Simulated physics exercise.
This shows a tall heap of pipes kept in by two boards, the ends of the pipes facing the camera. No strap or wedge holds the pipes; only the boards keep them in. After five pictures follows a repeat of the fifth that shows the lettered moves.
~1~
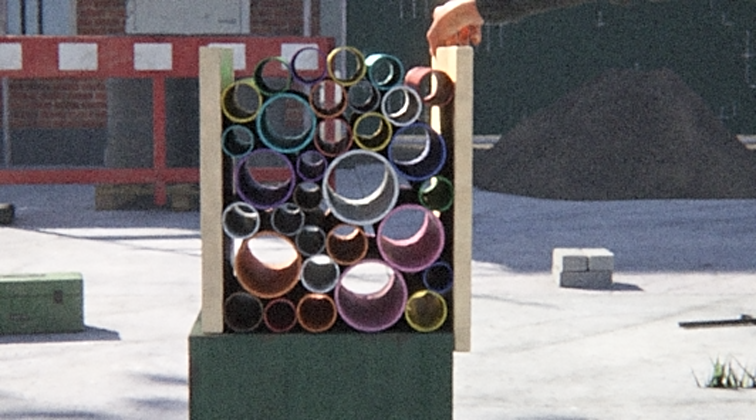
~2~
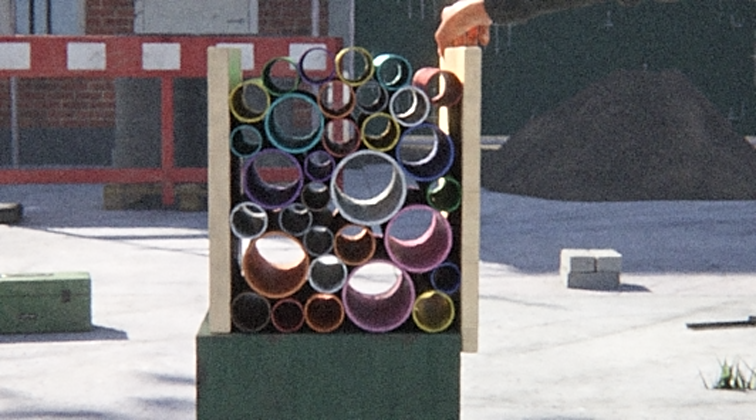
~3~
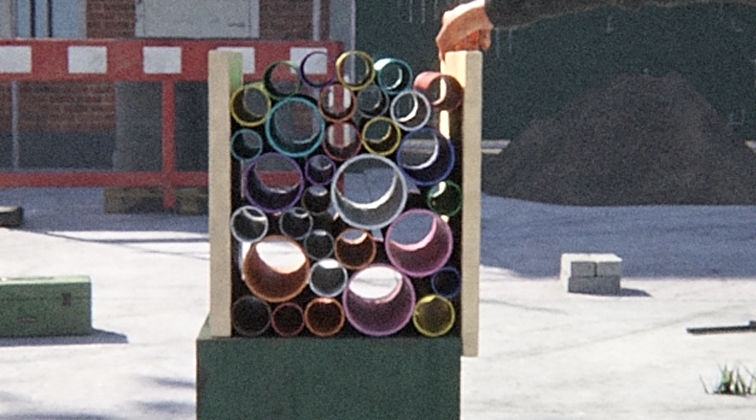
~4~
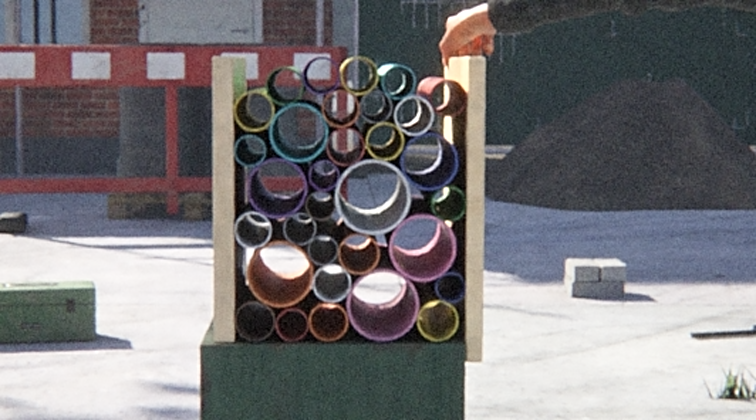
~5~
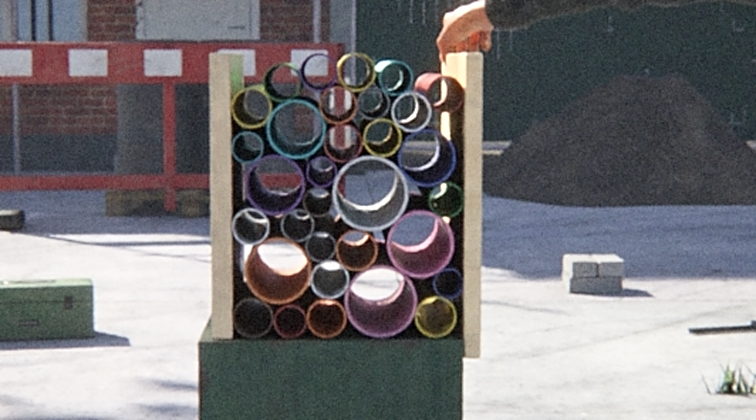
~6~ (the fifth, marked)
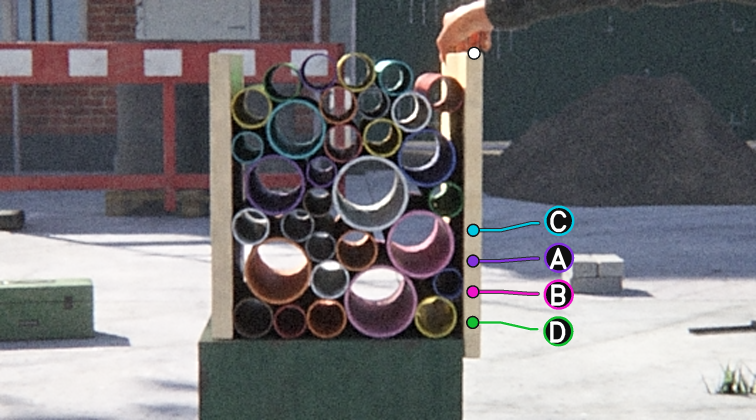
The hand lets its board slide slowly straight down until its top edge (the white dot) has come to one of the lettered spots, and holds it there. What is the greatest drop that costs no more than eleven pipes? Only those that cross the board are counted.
No lower than B.
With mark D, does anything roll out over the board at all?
At D: Yes.
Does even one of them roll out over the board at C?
At C: Yes.
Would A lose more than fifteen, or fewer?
Fewer than fifteen.
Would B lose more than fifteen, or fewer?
Fewer than fifteen.
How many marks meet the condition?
Three of them.
On the marked copy, A at (473, 261); B at (473, 292); C at (473, 230); D at (473, 322); the white dot at (474, 53).
Taking B. A third of the way, top of the board (464, 150).
Two thirds of the way, top of the board (464, 255).
When it is over, top of the board (464, 291), ten out over the board.
As for the rest, A ten out over the board; C ten out over the board; D more than eleven out over the board.
